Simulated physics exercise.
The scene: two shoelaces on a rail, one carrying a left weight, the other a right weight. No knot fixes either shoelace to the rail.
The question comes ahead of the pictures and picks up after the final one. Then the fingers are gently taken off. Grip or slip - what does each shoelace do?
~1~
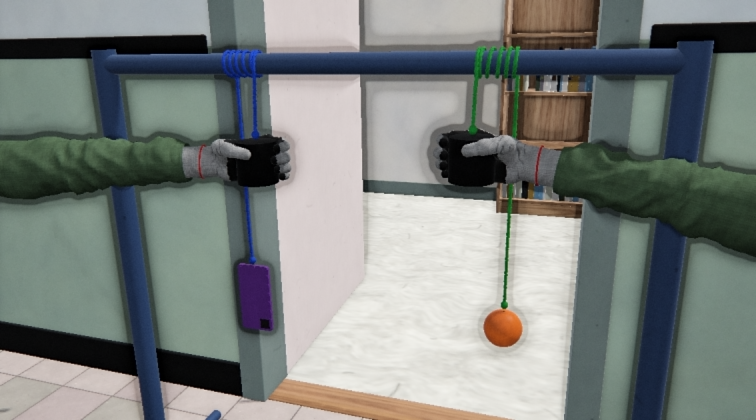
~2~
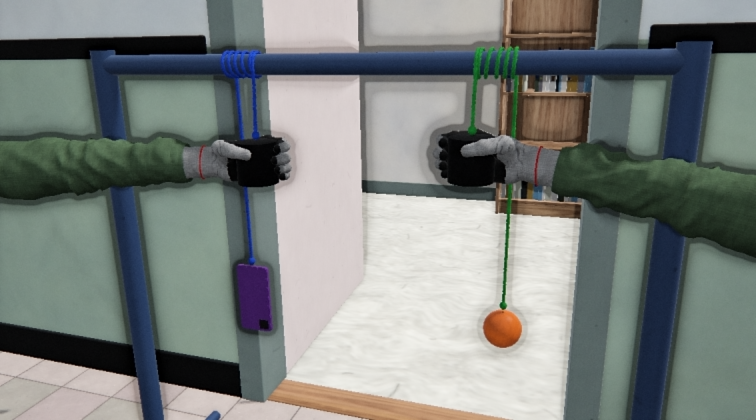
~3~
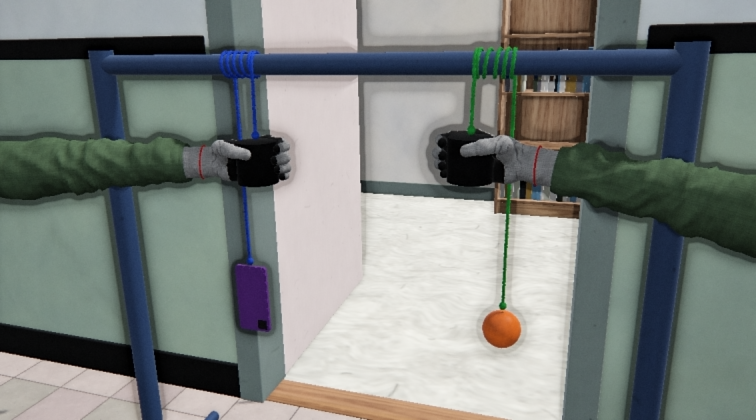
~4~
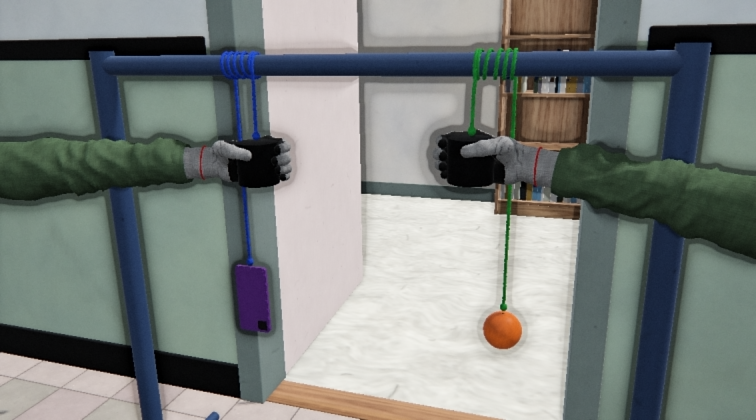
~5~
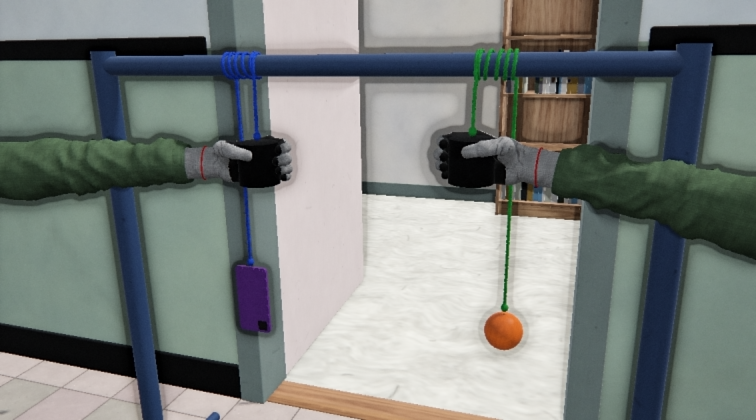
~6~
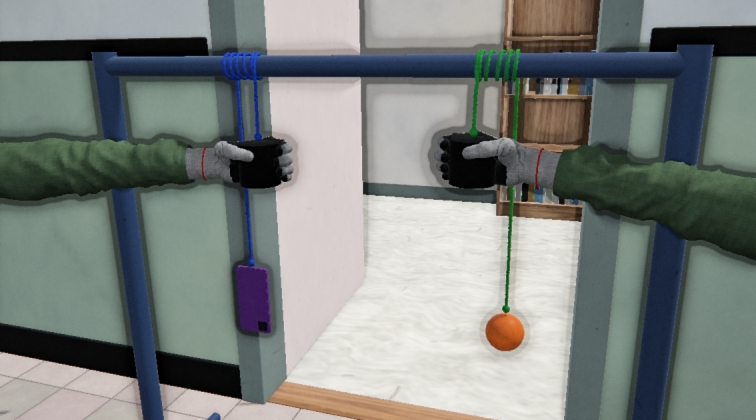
In the end the left weight does not fall. The right weight does not fall.
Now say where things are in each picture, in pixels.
Left weight (257, 162); right weight (472, 159); left phone (256, 298); right orange (503, 328), in the first frame.
Left weight (257, 162); right weight (471, 160), in the second frame.
Left weight (257, 162); right weight (470, 159), in the third frame.
Left weight (258, 163); right weight (471, 160), in the fourth frame.
Left weight (259, 163); right weight (472, 161), in the fifth frame.
Left weight (260, 164); right weight (473, 162); left shoelace wound several times round the rail; right shoelace wound several times round the rail, in the sixth frame.
Then, 0.56 s after the last picture, left weight hanging near (257, 156); right weight hanging near (482, 154).
Then, 1.02 s after the last picture, left weight hanging near (259, 154); right weight hanging near (478, 150).
At rest, left weight hanging near (259, 155); right weight hanging near (478, 152). The left weight stays hanging and the right weight is held.
